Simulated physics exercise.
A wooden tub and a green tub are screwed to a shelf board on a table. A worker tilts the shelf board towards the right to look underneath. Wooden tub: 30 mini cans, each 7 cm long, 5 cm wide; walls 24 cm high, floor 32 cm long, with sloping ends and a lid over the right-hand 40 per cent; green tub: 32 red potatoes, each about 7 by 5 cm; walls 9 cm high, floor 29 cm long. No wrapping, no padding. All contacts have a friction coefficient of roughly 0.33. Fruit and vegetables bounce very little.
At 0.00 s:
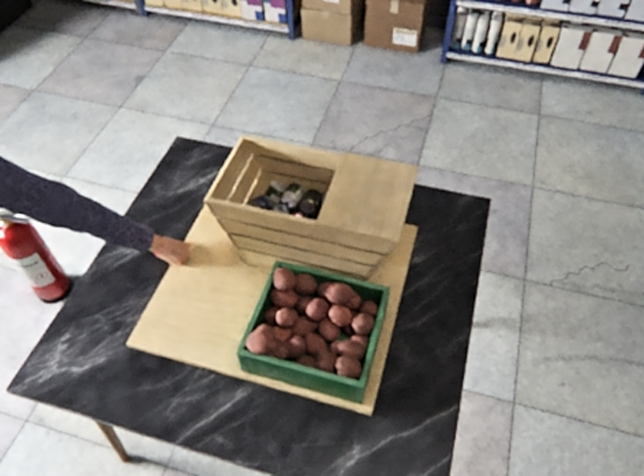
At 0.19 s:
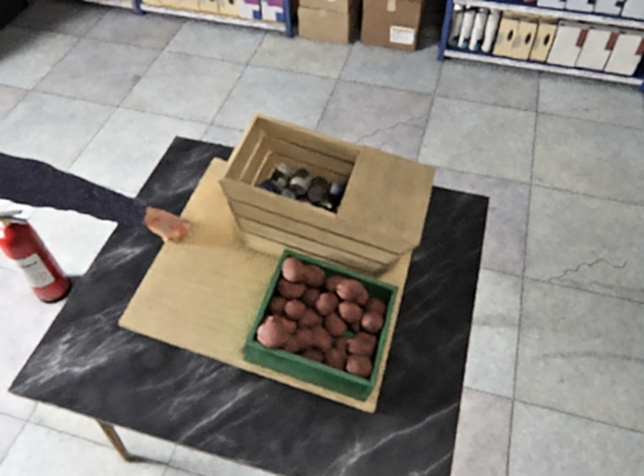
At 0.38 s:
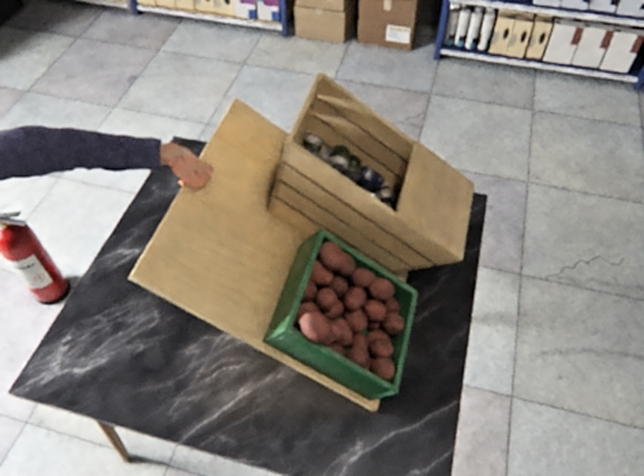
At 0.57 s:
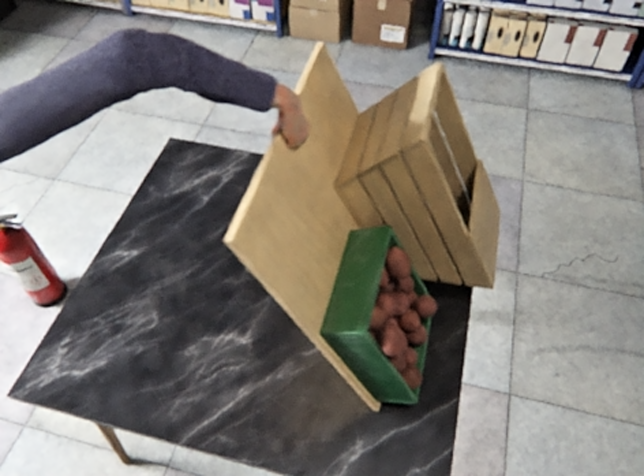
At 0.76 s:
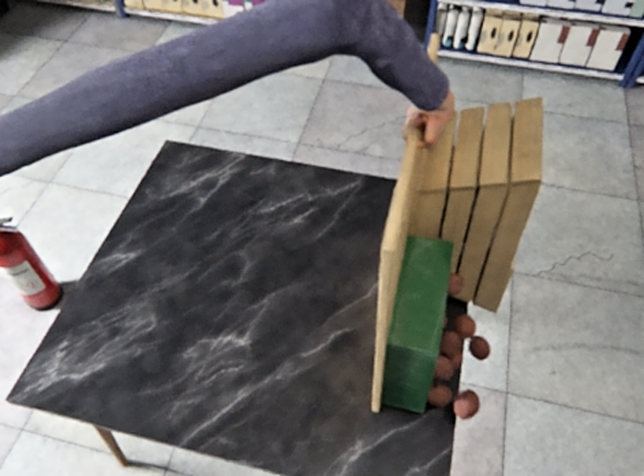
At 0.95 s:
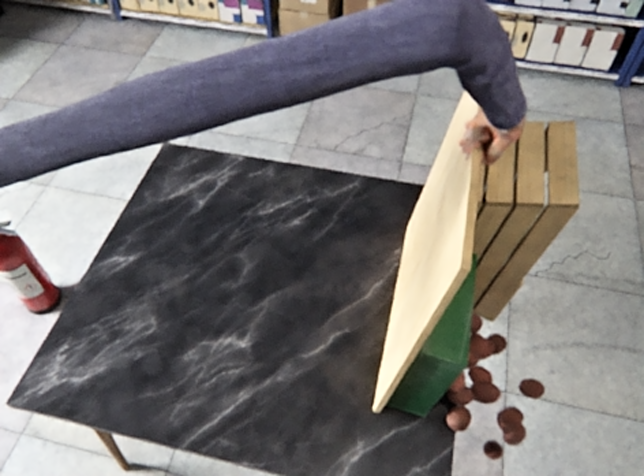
In a room with grey floor tiles and shelving along the back, a black marbled table is seen from above at an angle, the view shifting slightly. A slatted wooden tub of small dark items and a green tub of red potatoes sit on a pale board, a red extinguisher at left. A sleeved arm lifts the board's left side, tilting it rightward past upright as potatoes tumble out.
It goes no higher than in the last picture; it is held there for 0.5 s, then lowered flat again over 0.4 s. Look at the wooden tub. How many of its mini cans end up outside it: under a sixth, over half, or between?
It sheds under a sixth of them.
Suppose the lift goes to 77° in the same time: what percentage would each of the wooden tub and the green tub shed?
In that case wooden tub 0, green tub 50 per cent.
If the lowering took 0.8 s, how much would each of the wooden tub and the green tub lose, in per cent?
Then wooden tub 0, green tub 90 per cent.
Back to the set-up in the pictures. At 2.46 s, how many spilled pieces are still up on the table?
Some 4 pieces.
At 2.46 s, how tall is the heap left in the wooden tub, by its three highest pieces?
About 16 cm.
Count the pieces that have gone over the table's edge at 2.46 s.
Some 25 pieces.
After 1.19 s, tilt 98°; the wooden tub has all 30 and the green tub is down by 25 of 32.
After 1.49 s, tilt 95°; the wooden tub has all 30 and the green tub is down by 27 of 32.
After 1.91 s, tilt 0°; the wooden tub is down by 1 of 30 and the green tub is down by 30 of 32.
Outcome (at 2.46 s), the wooden tub is down by 1 of 30 and the green tub is down by 30 of 32. Asked share, 1 of 30, 3 per cent.
